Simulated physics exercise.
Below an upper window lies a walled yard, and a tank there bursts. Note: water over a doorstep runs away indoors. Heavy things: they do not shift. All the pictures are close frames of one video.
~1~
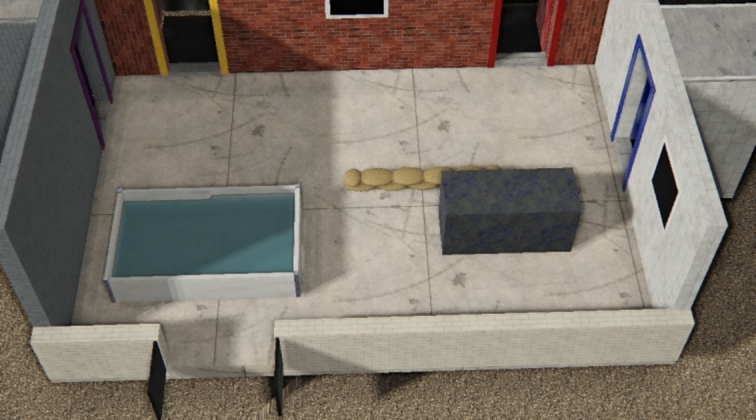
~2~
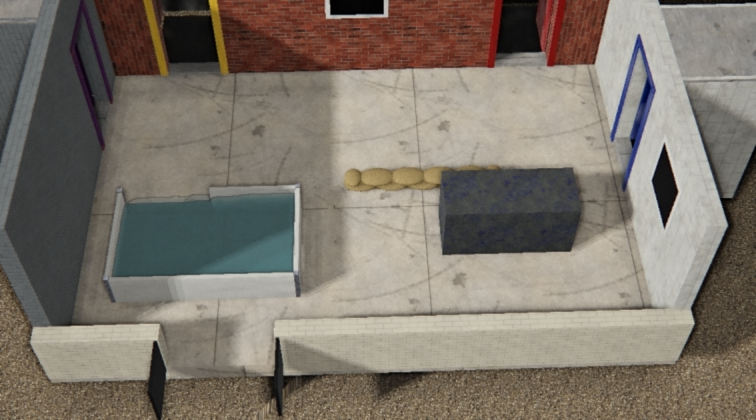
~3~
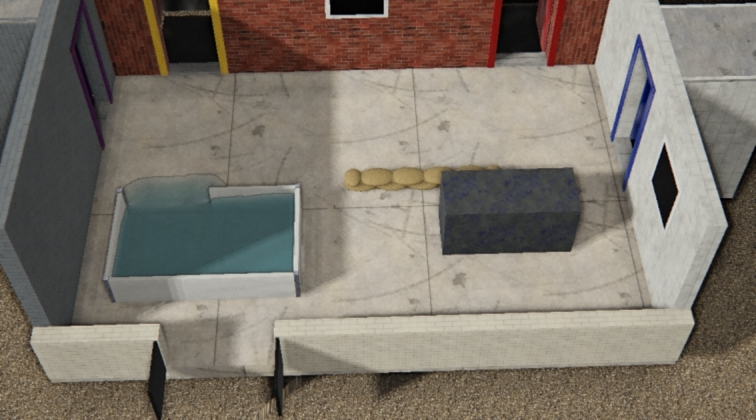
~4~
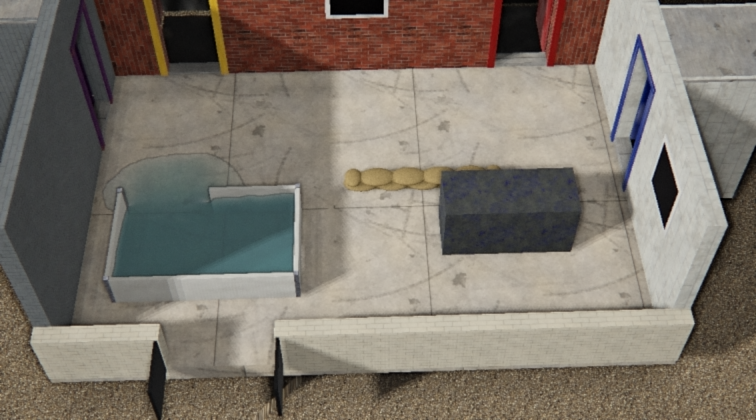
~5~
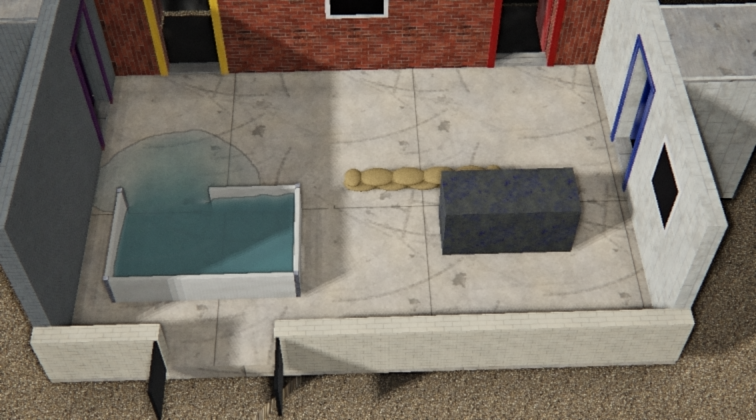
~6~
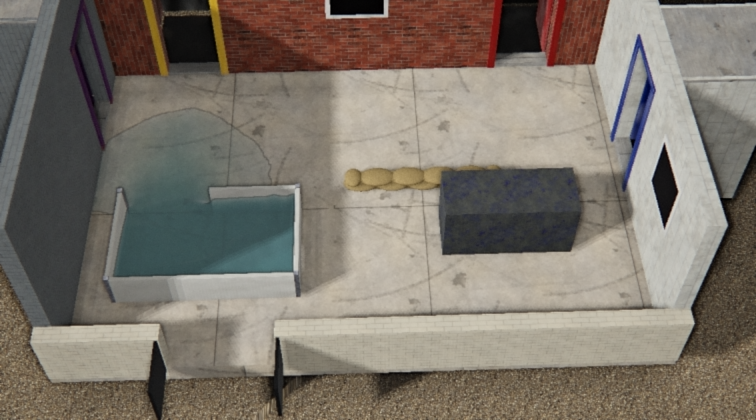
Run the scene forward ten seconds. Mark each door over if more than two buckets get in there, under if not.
Red door - under; blue door - under; purple door - over; yellow door - over.
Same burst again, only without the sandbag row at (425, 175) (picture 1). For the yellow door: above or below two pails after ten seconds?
Door checked, the yellow door: It crosses the threshold.
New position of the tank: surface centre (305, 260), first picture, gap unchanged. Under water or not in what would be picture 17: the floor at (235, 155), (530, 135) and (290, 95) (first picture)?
First spot swamped, second bare, third swamped.
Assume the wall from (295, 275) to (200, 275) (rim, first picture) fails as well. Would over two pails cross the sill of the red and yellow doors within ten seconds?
Verdict - red door is safe, yellow door is safe.
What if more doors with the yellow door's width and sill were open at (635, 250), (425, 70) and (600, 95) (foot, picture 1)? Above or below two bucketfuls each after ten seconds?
In order: Falls short, falls short, exceeds it.
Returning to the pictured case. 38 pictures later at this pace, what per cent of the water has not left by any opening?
My figure is close to 80 percent.
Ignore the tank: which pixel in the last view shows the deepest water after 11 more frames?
Deepest spot: Near (115, 83).
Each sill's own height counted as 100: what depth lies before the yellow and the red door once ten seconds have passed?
Approx. 170 % followed by 70 %.
A moment on, water covers 20 % of the floor; the red door not reached, the blue door not reached, the purple door wet at the sill, nothing in, the yellow door under two buckets in.
Next, water covers 20 % of the floor; the red door not reached, the blue door not reached, the purple door under two buckets in, the yellow door over two buckets in.
Then, water covers 25 % of the floor; the red door not reached, the blue door not reached, the purple door over two buckets in, the yellow door far over two buckets in.
Later, water covers 50 % of the floor; the red door wet at the sill, nothing in, the blue door not reached, the purple door over two buckets in, the yellow door far over two buckets in.
In the end, water covers 70 % of the floor; the red door wet at the sill, nothing in, the blue door wet at the sill, nothing in, the purple door over two buckets in, the yellow door far over two buckets in.
